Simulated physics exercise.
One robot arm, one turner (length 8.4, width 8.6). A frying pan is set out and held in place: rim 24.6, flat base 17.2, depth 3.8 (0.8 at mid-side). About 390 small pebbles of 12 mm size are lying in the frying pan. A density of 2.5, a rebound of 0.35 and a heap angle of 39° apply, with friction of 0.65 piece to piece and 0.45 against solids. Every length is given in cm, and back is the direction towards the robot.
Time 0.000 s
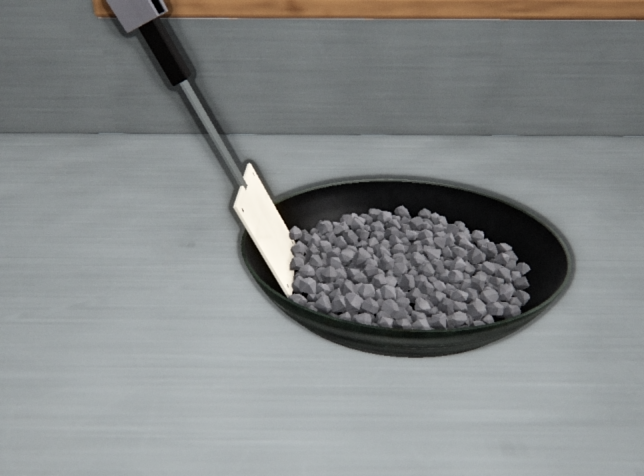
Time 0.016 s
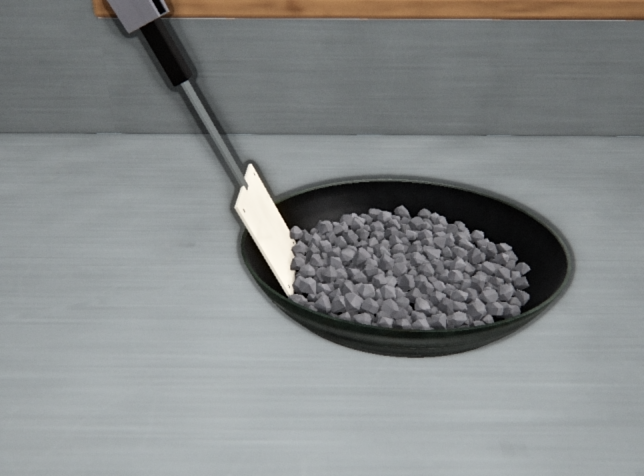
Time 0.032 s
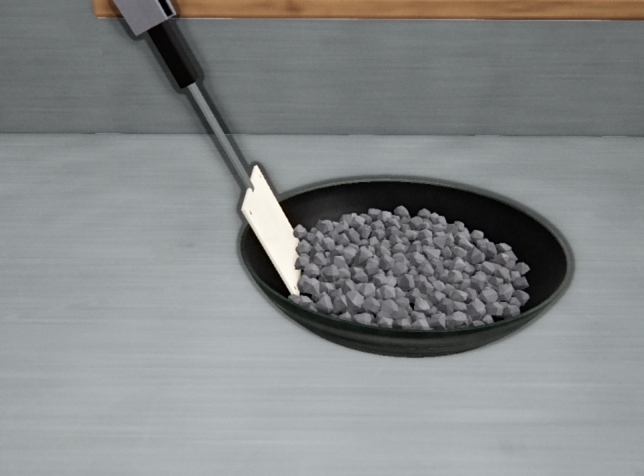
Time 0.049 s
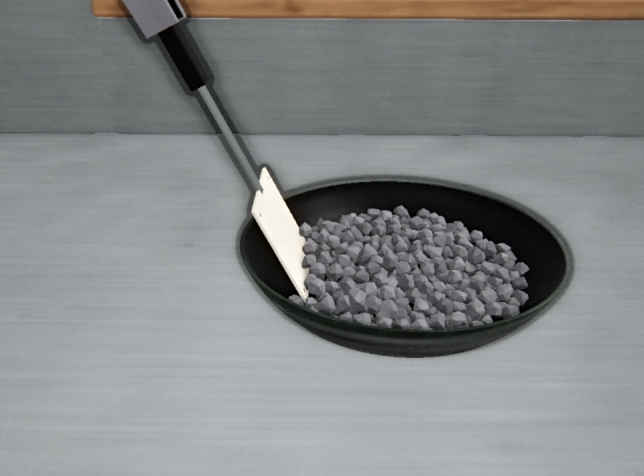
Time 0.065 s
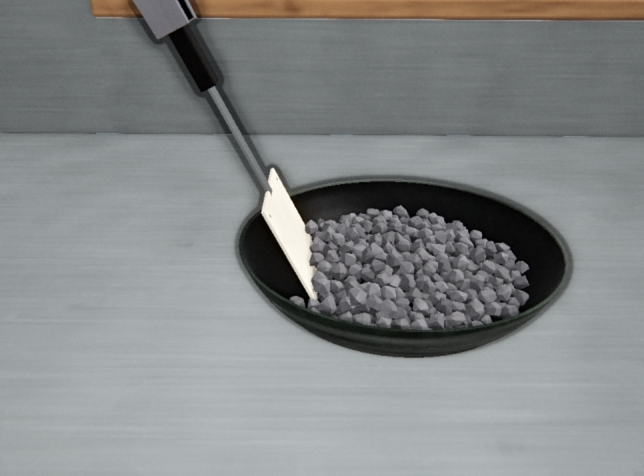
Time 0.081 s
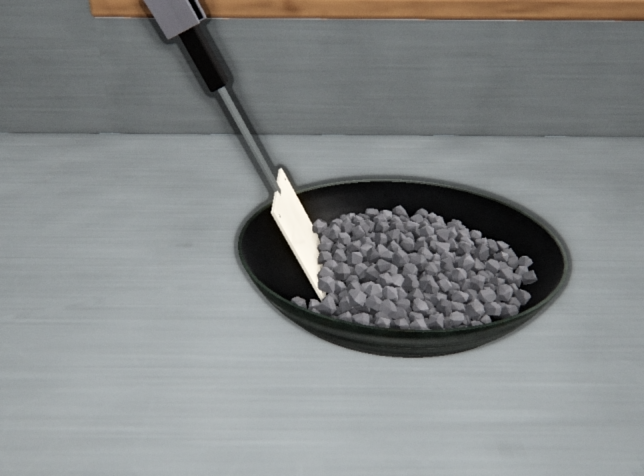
A robot arm's white turner slides slowly right through grey pebbles in a black frying pan, pushing the nearest ones together.
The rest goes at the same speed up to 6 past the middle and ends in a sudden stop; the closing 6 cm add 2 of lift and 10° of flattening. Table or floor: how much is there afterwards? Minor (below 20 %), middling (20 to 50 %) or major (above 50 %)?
Minor.
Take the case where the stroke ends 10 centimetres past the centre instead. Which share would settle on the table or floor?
Result: Approx. 40 %.
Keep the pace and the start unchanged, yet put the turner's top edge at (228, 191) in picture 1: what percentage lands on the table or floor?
I'd estimate around 5 per cent.
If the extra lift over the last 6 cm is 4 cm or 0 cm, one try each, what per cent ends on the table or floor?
I'd put it near 5 in a hundred, then near 10 in a hundred.
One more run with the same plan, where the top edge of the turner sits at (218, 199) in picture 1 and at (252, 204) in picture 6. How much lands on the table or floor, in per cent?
About 5 per cent.
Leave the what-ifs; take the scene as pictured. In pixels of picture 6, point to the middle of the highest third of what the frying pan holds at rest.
Somewhere near (502, 237) in the last picture.
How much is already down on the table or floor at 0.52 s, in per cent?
I'd say close to 10 in a hundred.
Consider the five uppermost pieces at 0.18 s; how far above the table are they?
They are around 4 cm up.
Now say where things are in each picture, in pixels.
The first picture shows the turner top edge at (242, 183), sloping 64°; upper third of the load around (397, 258), from x 295 to 520, top at y 215; 390 in the frying pan.
The second picture shows the turner top edge at (243, 184), sloping 64°; upper third of the load around (396, 258), from x 295 to 520, top at y 215.
The third picture shows the turner top edge at (250, 186), sloping 64°; upper third of the load around (392, 258), from x 295 to 520, top at y 215.
The fourth picture shows the turner top edge at (259, 188), sloping 64°; upper third of the load around (391, 256), from x 295 to 520, top at y 215.
The fifth picture shows the turner top edge at (268, 189), sloping 64°; upper third of the load around (395, 253), from x 295 to 520, top at y 215.
The sixth picture shows the turner top edge at (277, 189), sloping 64°; upper third of the load around (399, 253), from x 295 to 530, top at y 215; 390 in the frying pan.
After 0.18 s, sloping 64°, highest piece 4 above the table; 390 in the frying pan.
After 0.27 s, sloping 59°, highest piece 6 above the table; 386 in the frying pan, 4 on the blade or in flight.
After 0.52 s, sloping 54°, highest piece 5 above the table; 355 in the frying pan, 34 on the table or floor, 1 on the blade or in flight.
After 1.57 s, sloping 54°, highest piece 5 above the table; 355 in the frying pan, 35 on the table or floor.
In the end, 355 in the frying pan, 35 on the table or floor. That is 9 % on the table or floor.
